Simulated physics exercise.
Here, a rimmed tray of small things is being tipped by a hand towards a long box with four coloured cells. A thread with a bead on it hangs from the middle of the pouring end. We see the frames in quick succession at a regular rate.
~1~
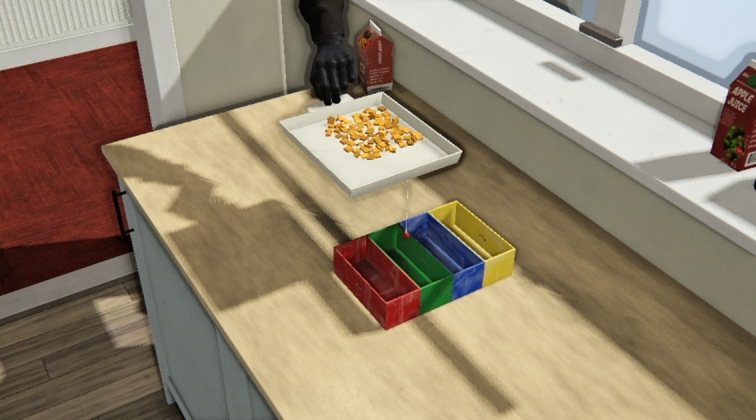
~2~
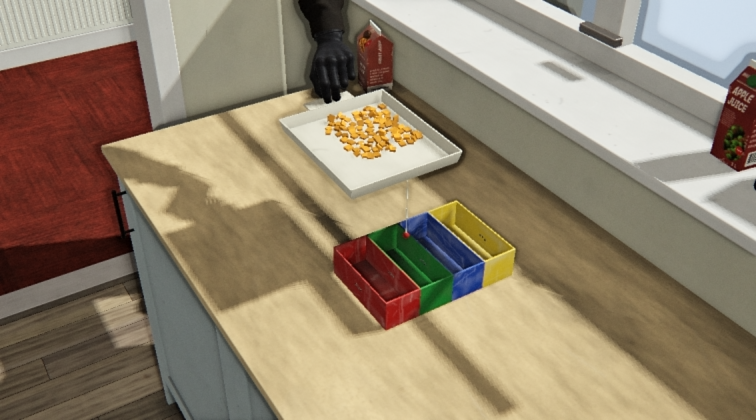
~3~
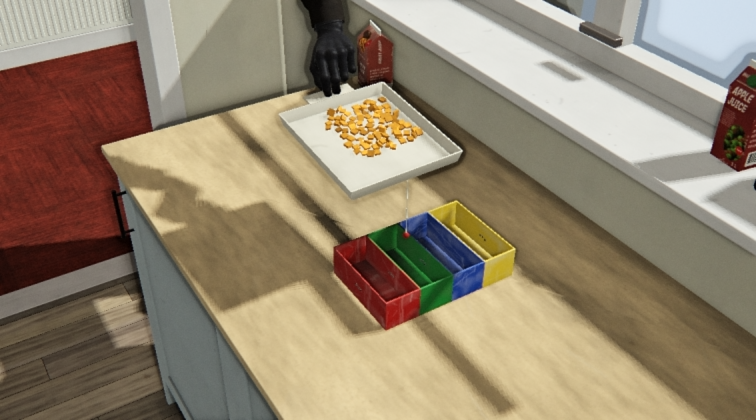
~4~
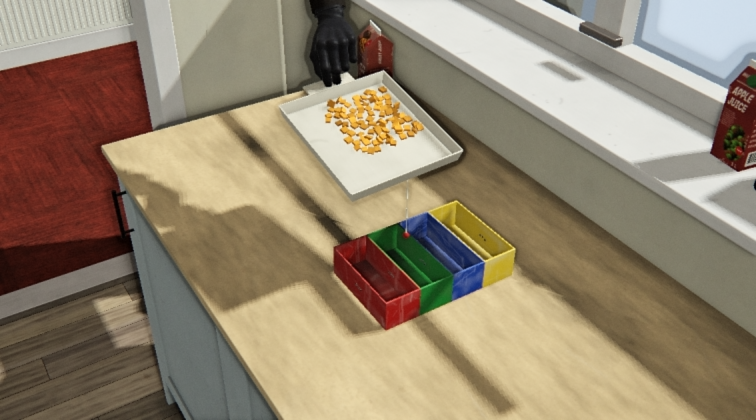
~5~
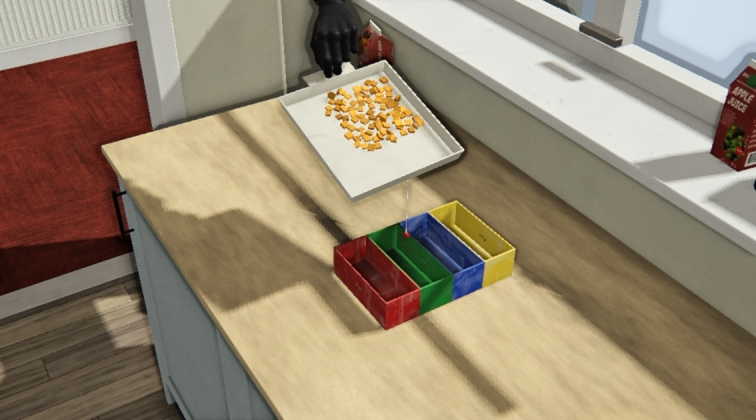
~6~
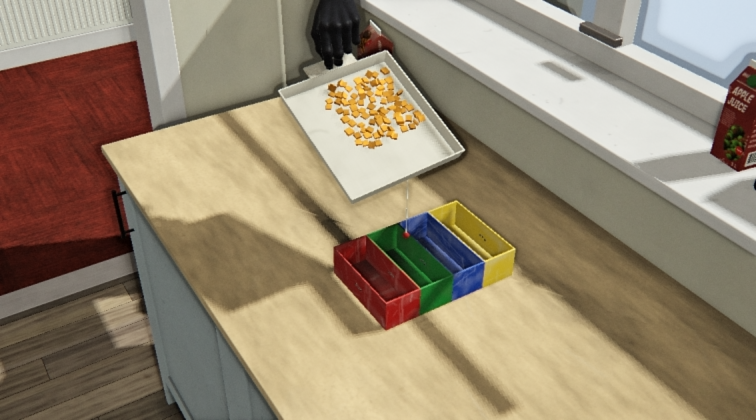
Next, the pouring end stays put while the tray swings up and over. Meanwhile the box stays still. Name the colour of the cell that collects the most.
Red.
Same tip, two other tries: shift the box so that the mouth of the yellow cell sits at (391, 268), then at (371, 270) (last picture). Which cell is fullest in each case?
The first time it is the cell in yellow, and the second time it is the yellow one.
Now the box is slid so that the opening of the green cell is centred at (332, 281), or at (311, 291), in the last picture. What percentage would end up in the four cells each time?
You'd see roughly 90 per cent first and roughly 70 per cent second.
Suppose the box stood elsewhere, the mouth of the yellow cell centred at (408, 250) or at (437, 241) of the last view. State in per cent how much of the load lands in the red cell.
Trial 1 near 0 percent, trial 2 near 0 percent.
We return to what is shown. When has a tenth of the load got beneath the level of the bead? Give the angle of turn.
About 80 degrees.
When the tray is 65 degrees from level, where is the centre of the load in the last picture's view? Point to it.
I'd put the middle of the pieces at roughly (388, 179).
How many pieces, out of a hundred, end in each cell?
In per cent: The red cell gets 60, the green cell 30, the blue cell 0 and the yellow cell 0.
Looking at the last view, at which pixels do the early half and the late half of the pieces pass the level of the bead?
Earlier half at (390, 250), later half at (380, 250).
Soon after the last picture, tray tipped steeply; nearly all on the tray; a stray few falling or outside the box.
A little later, tray tipped past a quarter turn; about two thirds on the tray; about a quarter in the red cell; a small part in the green cell; a stray few in the blue cell; a small part falling or outside the box.
Later still, tray tipped past a quarter turn; about two thirds in the red cell; about a third in the green cell; a stray few in the blue cell; a small part falling or outside the box.
At rest, tray tipped past a quarter turn; about two thirds in the red cell; about a third in the green cell; a stray few in the blue cell; none in the yellow cell; a small part outside the box.
